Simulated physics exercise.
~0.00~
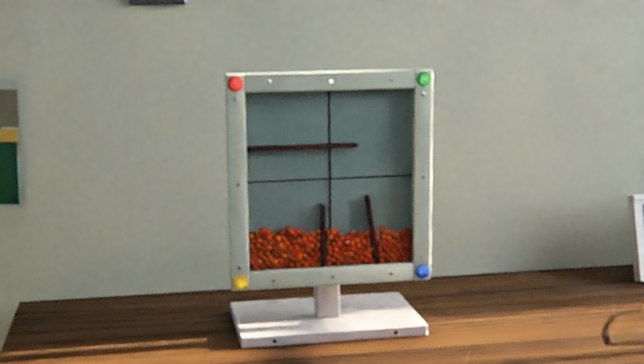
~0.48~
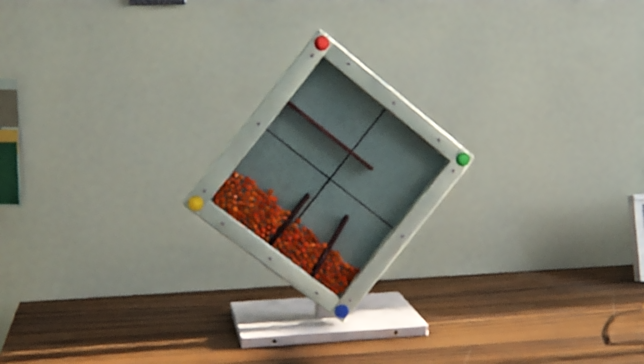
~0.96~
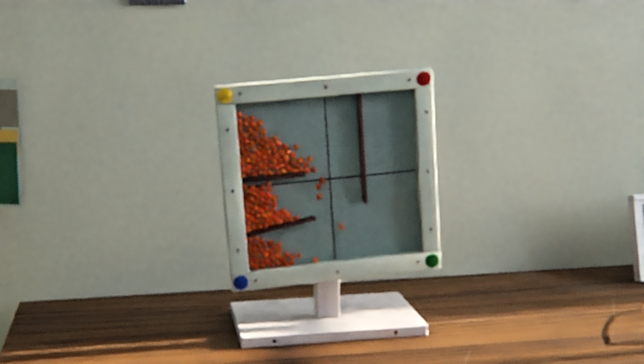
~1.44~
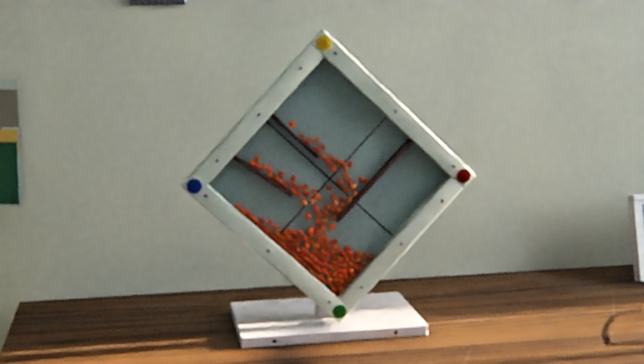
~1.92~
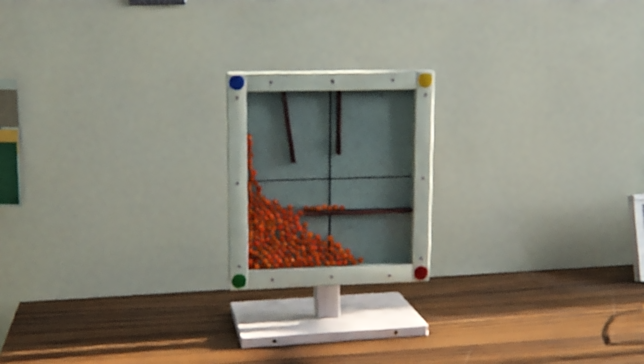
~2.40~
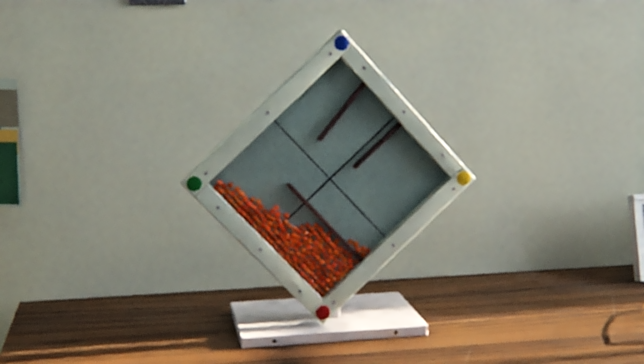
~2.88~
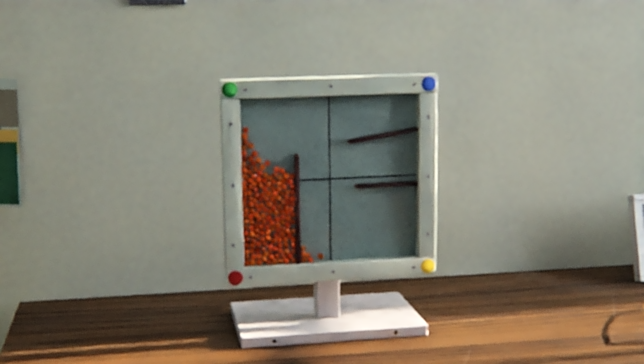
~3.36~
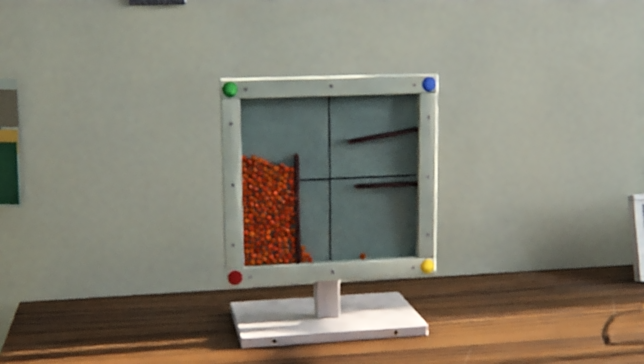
Orange beads tumble inside a square case turning counterclockwise, then settle mostly by the red dot.
